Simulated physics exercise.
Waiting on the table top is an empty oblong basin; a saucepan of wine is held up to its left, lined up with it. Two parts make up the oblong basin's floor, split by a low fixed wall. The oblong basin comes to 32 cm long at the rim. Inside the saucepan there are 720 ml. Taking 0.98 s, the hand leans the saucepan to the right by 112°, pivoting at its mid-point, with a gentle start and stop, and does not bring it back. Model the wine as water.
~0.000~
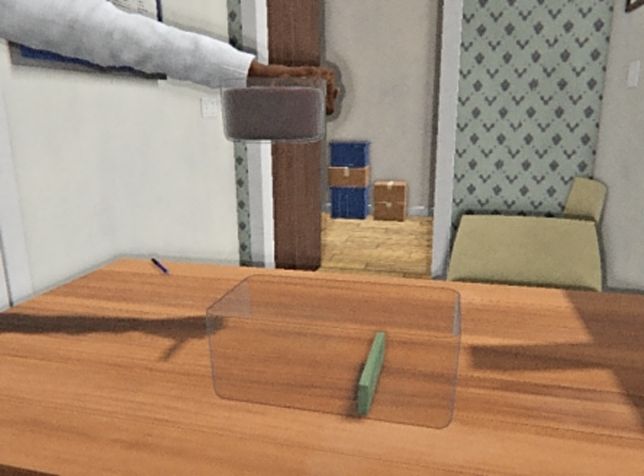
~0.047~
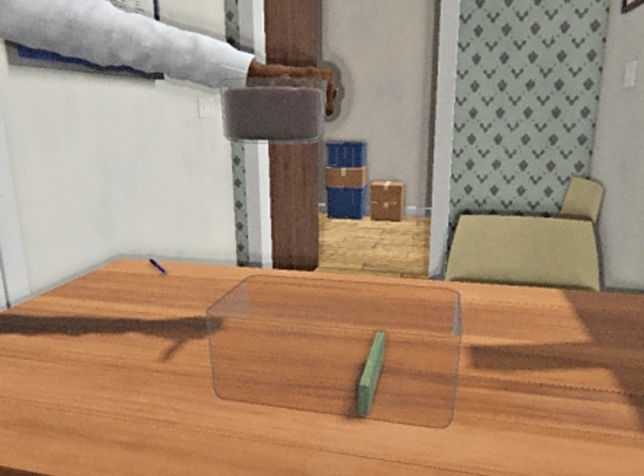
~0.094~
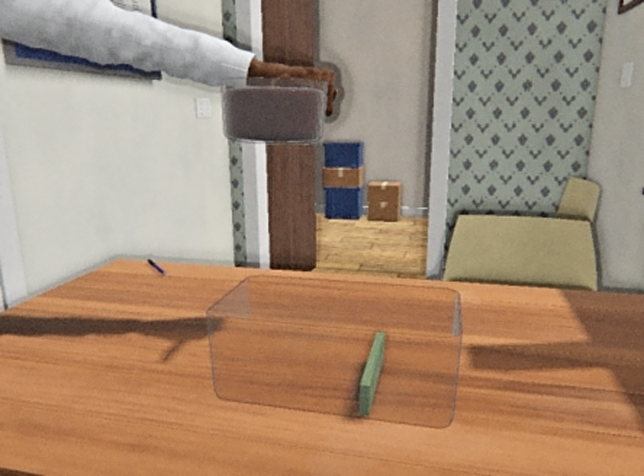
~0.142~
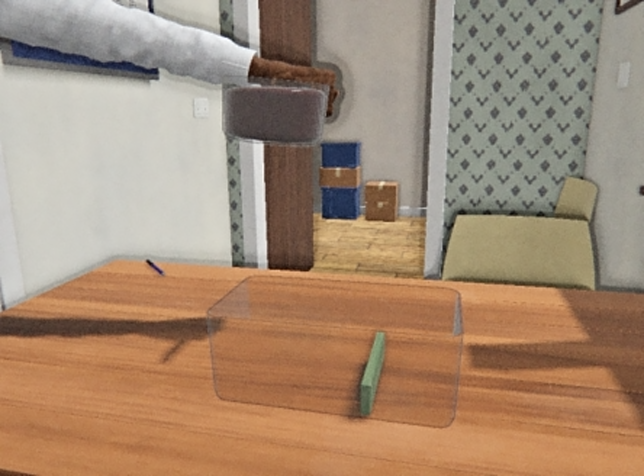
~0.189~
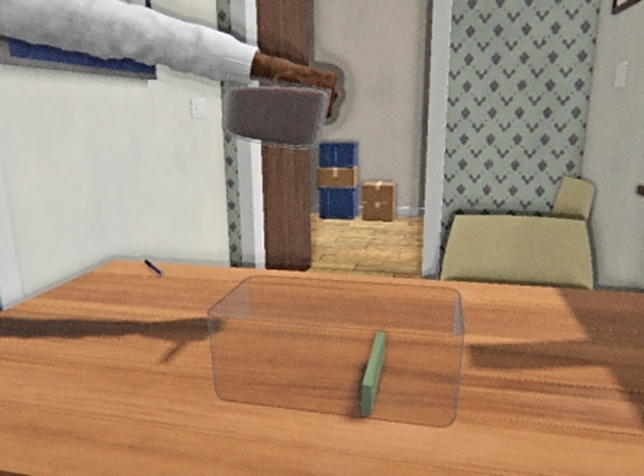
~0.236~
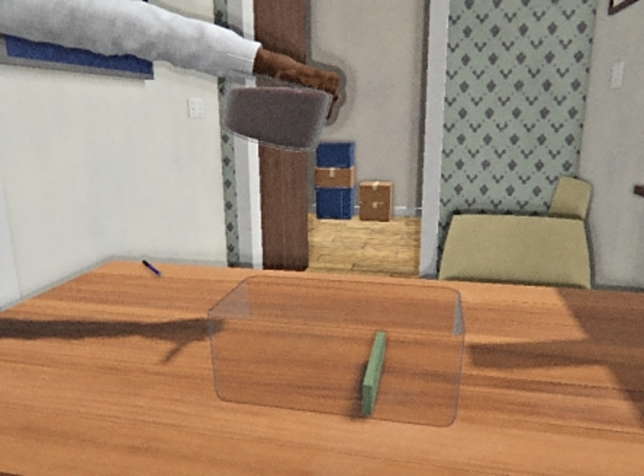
A hand holds a saucepan above a clear basin and slowly tilts it to the right.
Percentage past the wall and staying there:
62 percent.
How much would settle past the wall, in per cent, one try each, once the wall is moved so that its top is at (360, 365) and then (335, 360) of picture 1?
Respectively close to 70 and 85 %.
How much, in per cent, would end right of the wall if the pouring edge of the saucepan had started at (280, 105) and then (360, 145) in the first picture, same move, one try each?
10 then 70 %.
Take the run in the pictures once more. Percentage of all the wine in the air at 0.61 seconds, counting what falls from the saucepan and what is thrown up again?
Around 46 in a hundred.
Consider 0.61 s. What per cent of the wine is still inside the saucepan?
Fraction remaining: Approx. 46 per cent.
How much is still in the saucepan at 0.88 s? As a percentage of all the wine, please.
Around 6 in a hundred is still there.
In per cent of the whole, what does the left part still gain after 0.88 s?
It comes to some 24 per cent.
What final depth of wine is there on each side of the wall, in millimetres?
Roughly 8 mm on the left side and 28 mm on the right side.
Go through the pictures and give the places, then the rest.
In the first picture, it leans 0°; its right rim is at (323, 82); the wine meets the walls at (230, 92) and (322, 90); the oblong basin's rim runs from (229, 293) to (459, 313); the wall's top is at (373, 357).
In the second picture, it leans 1°; its right rim is at (324, 83); the wine meets the walls at (229, 92) and (323, 91).
In the third picture, it leans 3°; its right rim is at (325, 85); the wine meets the walls at (230, 92) and (324, 91).
In the fourth picture, it leans 6°; its right rim is at (327, 88); the wine meets the walls at (231, 91) and (325, 92).
In the fifth picture, it leans 10°; its right rim is at (328, 92); the wine meets the walls at (232, 92) and (327, 92).
In the sixth picture, it leans 15°; its right rim is at (330, 97); the wine meets the walls at (232, 92) and (330, 93).
By 0.61 s the tilt is 77° and 46 per cent is still to pour, 1 is left of the wall and 6 right of it.
By 0.88 s the tilt is 109° and 6 per cent is still to pour, 11 is left of the wall and 64 right of it.
By 1.17 s the tilt is 112° and 0 per cent is still to pour, 34 is left of the wall and 63 right of it.
By 1.48 s the tilt is 112° and 0 per cent is still to pour, 35 is left of the wall and 62 right of it.
At rest 35 per cent lies left of the wall, 62 right of it and 3 outside.
